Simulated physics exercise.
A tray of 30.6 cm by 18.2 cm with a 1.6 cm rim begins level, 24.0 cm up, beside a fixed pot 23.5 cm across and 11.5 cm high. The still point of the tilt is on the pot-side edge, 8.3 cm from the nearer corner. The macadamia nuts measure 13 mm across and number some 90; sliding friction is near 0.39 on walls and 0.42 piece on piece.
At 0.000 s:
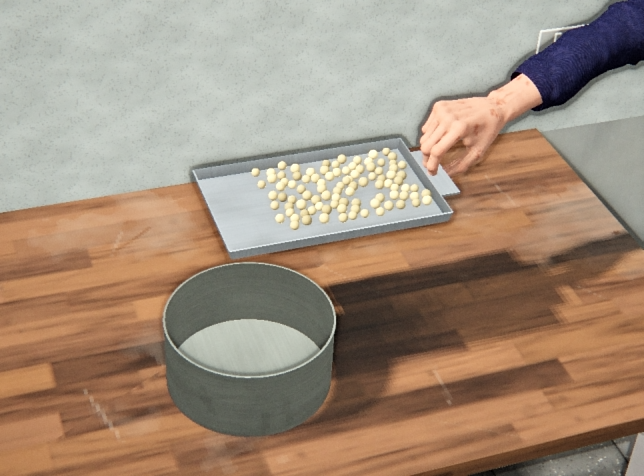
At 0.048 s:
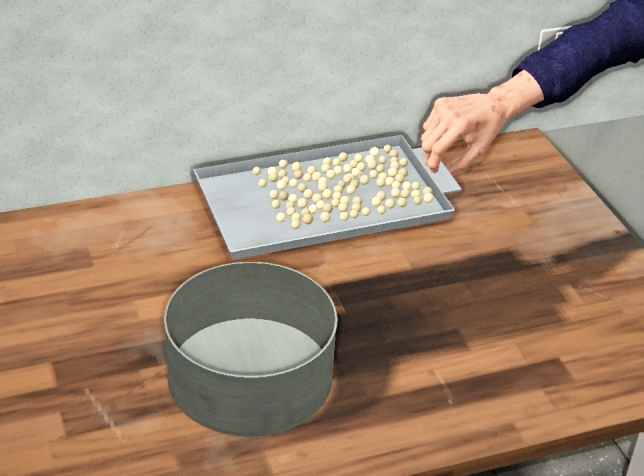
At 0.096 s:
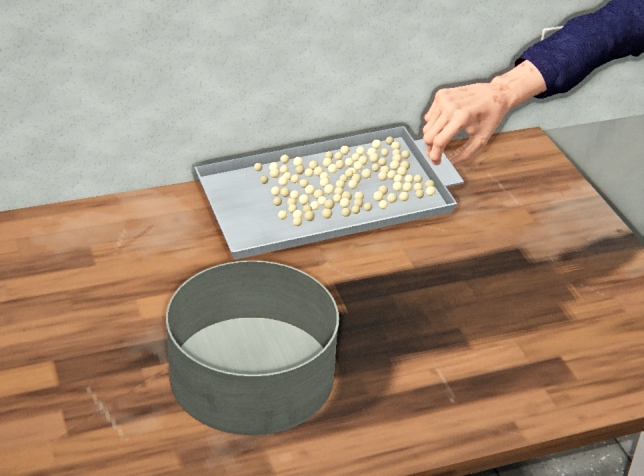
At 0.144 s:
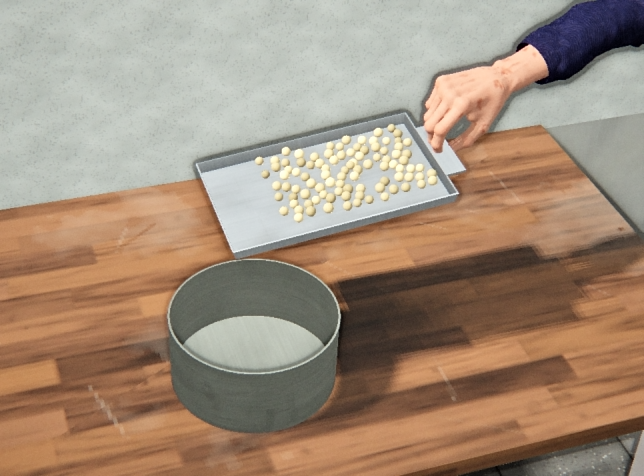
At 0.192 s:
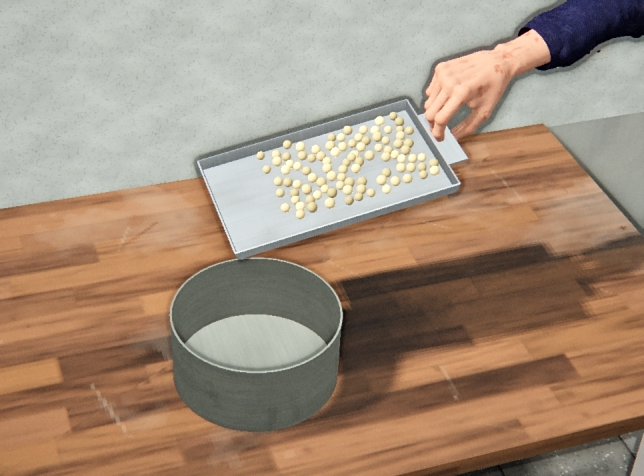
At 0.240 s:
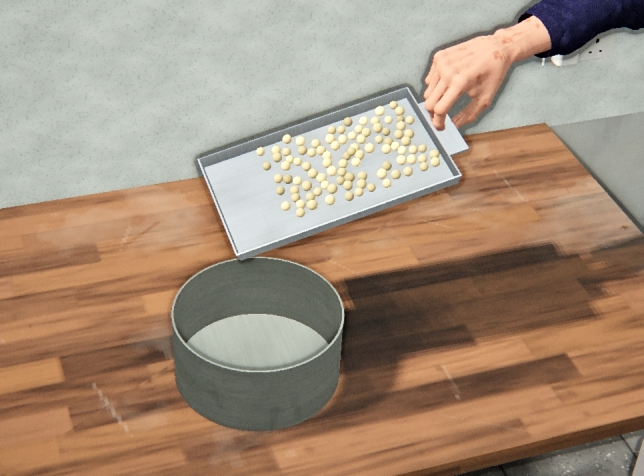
Tray of pale round nuts tilting gradually as a hand in a dark blue sleeve raises its right end beside an empty grey pot.
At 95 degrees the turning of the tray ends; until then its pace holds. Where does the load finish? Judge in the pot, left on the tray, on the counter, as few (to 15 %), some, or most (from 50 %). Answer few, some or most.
In the pot: Most; left on the tray: Few; on the counter: Few.
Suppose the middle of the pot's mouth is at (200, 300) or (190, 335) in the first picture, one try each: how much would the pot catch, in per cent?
Some 95 and 100 per cent.
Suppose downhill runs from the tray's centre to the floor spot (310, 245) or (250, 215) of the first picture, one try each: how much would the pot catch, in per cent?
Some 85 and 45 per cent.
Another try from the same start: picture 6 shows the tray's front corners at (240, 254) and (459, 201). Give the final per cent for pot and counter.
Pot 85, counter 15.
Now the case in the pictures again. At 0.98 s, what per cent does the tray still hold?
Roughly 60 per cent.
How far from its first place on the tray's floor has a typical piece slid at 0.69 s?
Roughly 16 cm.
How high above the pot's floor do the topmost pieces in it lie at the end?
Roughly 2.5 cm.
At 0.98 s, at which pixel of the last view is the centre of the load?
At about (241, 255).
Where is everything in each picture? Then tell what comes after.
Tray tilt 0 degrees, front corners at (232, 249) and (449, 211); middle of the pieces at (341, 186); pot at (250, 316), in the first frame.
Tray tilt 1 degrees, front corners at (233, 249) and (451, 209); middle of the pieces at (342, 184), in the second frame.
Tray tilt 3 degrees, front corners at (234, 249) and (453, 202), lowest corner left front; middle of the pieces at (344, 179), in the third frame.
Tray tilt 7 degrees, front corners at (235, 250) and (455, 192), lowest corner left front; middle of the pieces at (345, 170), in the fourth frame.
Tray tilt 11 degrees, front corners at (237, 250) and (456, 183), lowest corner left front; middle of the pieces at (347, 163), in the fifth frame.
Tray tilt 15 degrees, front corners at (239, 252) and (457, 174), lowest corner left front; middle of the pieces at (347, 156); pot at (258, 311). Its pace works out near 85 degrees a second, in the sixth frame.
After 0.69 s, tilt 54 degrees; the tray holds 90 %, the pot 0 %.
After 0.98 s, tilt 79 degrees; the tray holds 60 %, the pot 35 %.
After 1.38 s, tilt 95 degrees; the tray holds 5 %, the pot 85 %.
In the end, at 2.3 s, pot 95 %, tray 0 %, counter 5 %.
